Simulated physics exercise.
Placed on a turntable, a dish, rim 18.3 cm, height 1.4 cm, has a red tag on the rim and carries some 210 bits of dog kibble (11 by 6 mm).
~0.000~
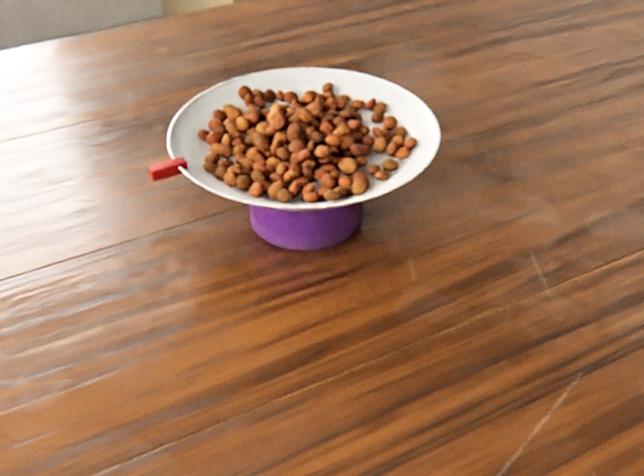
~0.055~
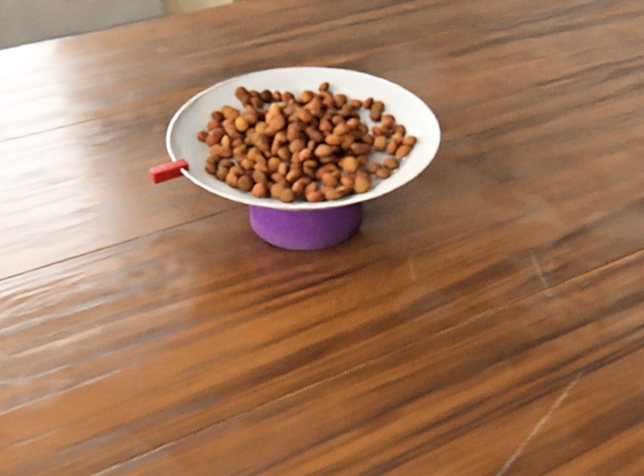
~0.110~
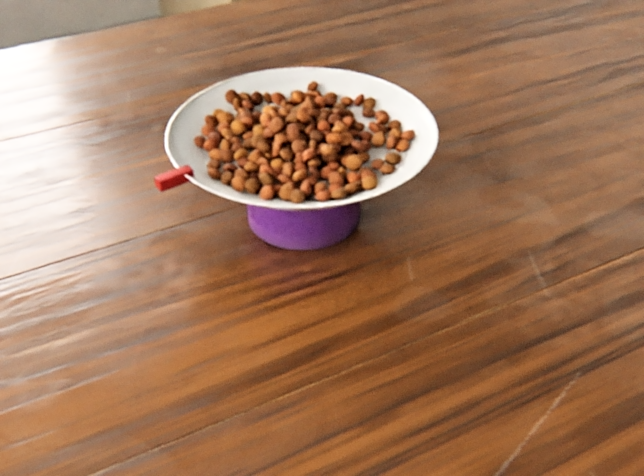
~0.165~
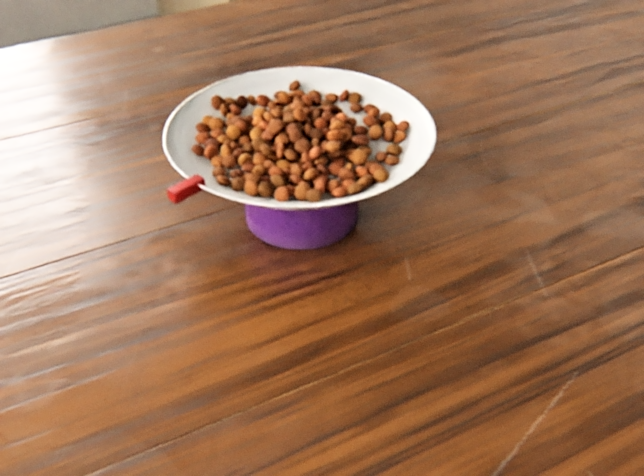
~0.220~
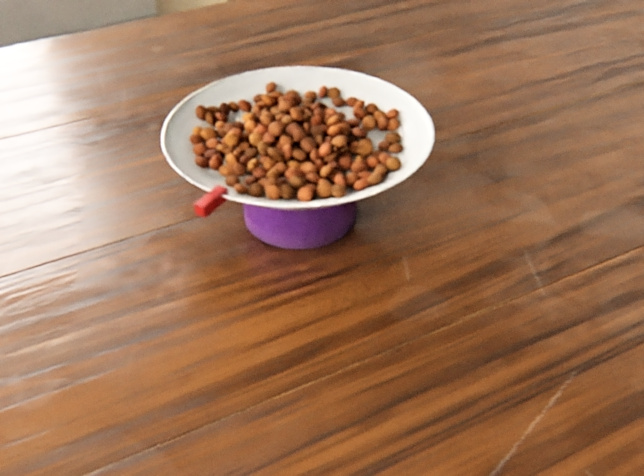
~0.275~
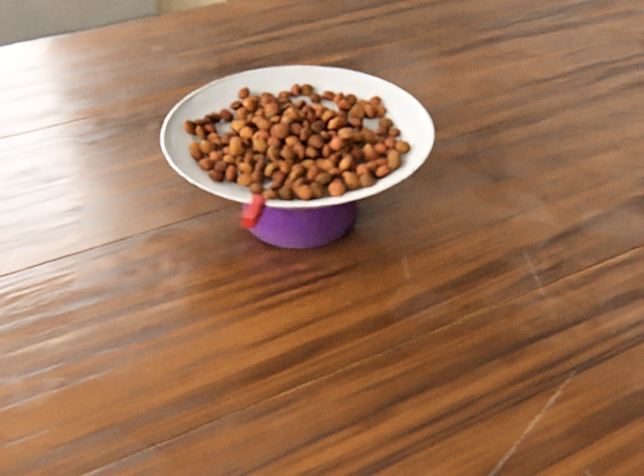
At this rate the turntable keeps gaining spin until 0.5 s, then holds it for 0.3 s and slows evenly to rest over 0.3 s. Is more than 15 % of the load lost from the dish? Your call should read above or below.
My call is below.
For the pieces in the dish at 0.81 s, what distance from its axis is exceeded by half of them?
Pretty close to 6.0 cm, I think.
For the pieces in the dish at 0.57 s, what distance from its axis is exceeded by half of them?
Some 5.0 cm.
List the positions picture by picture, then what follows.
The first frame shows dish at (306, 208); turned 0 degrees, tag at (168, 166); top of the load at (281, 96).
The second frame shows dish at (306, 207); turned 2 degrees, tag at (169, 169); top of the load at (278, 96).
The third frame shows dish at (304, 207); turned 8 degrees, tag at (174, 176); top of the load at (232, 97).
The fourth frame shows dish at (302, 207); turned 17 degrees, tag at (186, 186); top of the load at (344, 96).
The fifth frame shows dish at (300, 207); turned 30 degrees, tag at (211, 198); top of the load at (311, 95).
The sixth frame shows dish at (300, 206); turned 47 degrees, tag at (254, 209); top of the load at (329, 96). It now spins about 1.0 times a second.
Then, at 0.57 s, dish 100 %; middle of the pieces not yet landed near (300, 135).
After 0.81 s, dish 100 %; middle of the pieces not yet landed near (296, 137).
After 1.04 s, dish 100 %; middle of the pieces not yet landed near (298, 138).
Then, at 1.25 s, dish 100 %; middle of the pieces not yet landed near (298, 138).
At rest (1.5 s), dish 100 %.
